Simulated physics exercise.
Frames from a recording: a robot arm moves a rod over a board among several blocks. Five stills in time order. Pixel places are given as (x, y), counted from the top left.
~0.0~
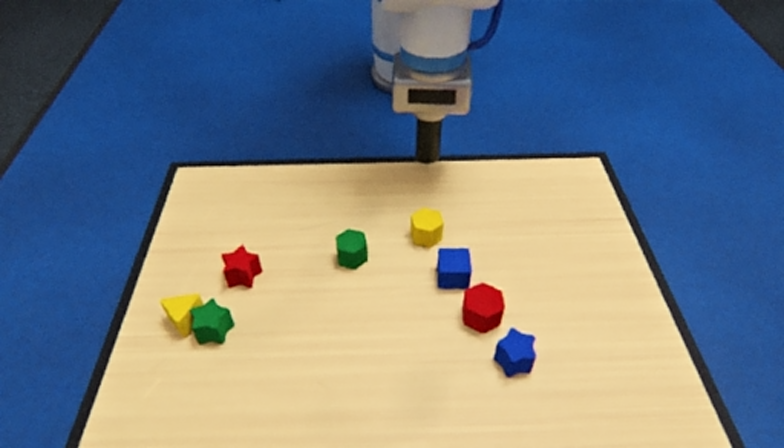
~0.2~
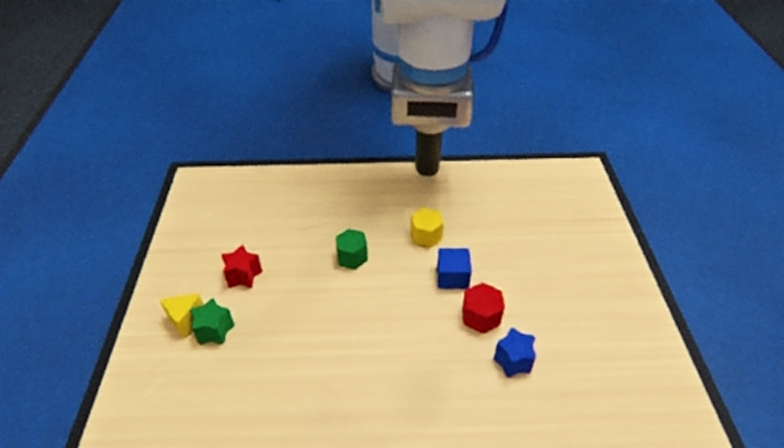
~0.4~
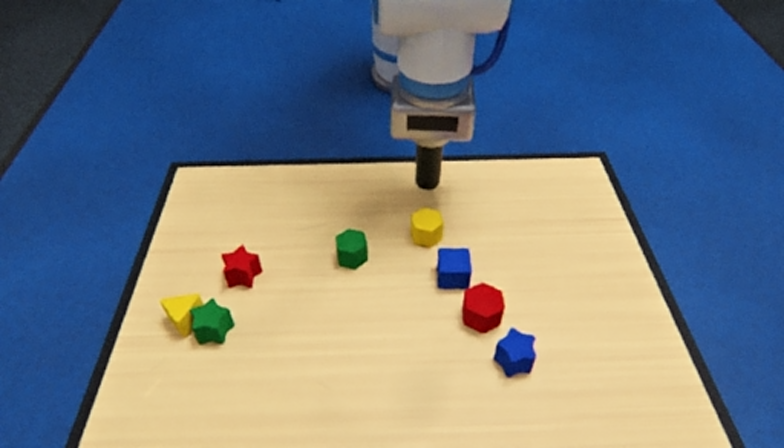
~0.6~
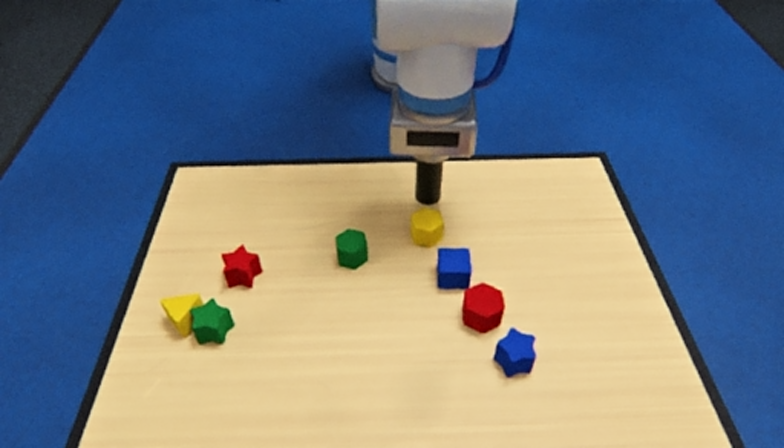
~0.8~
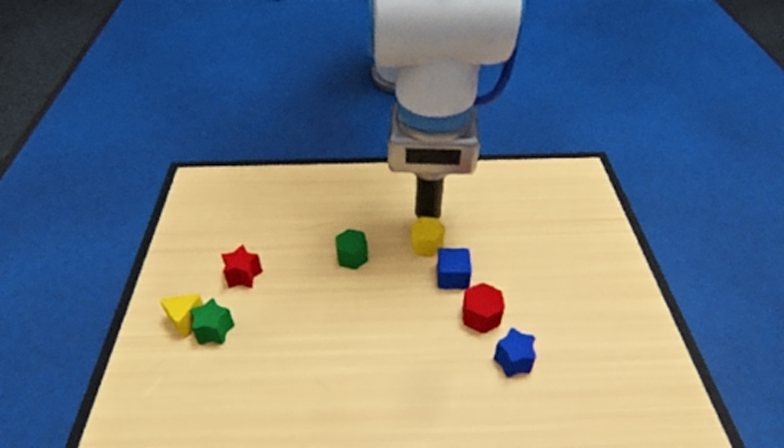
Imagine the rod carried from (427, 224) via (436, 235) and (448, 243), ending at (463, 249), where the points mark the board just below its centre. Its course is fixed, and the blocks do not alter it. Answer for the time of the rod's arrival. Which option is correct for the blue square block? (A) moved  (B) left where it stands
Choice B: Left where it stands.
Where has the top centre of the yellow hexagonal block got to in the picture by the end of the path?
Its top centre is at about (429, 241).
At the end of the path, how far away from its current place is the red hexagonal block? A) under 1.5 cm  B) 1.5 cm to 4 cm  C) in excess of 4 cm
The correct letter is A.
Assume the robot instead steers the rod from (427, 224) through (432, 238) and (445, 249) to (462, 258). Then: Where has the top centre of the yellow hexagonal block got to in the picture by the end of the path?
It is going to be at (428, 249).
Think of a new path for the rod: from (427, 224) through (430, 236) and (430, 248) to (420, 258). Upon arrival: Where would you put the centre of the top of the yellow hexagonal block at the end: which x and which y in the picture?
I'd say the yellow hexagonal block ends with its top centre at (421, 264).
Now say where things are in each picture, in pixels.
In the first picture, rod tip at (427, 158); block tops, yellow hexagonal block at (427, 219); blue square block at (455, 260); red hexagonal block at (485, 299).
In the second picture, rod at (427, 170); blocks unchanged.
In the third picture, rod at (428, 183); blocks unchanged.
In the fourth picture, rod at (428, 198); blocks unchanged.
In the fifth picture, rod at (428, 214); yellow hexagonal block at (428, 228); blue square block at (455, 260); red hexagonal block at (485, 299).
On the path given first. Halfway along, rod at (442, 230); yellow hexagonal block at (429, 241), turned 20° clockwise.
At the end, rod at (465, 240); yellow hexagonal block at (429, 241), turned 25° clockwise; blue square block in place; red hexagonal block in place.
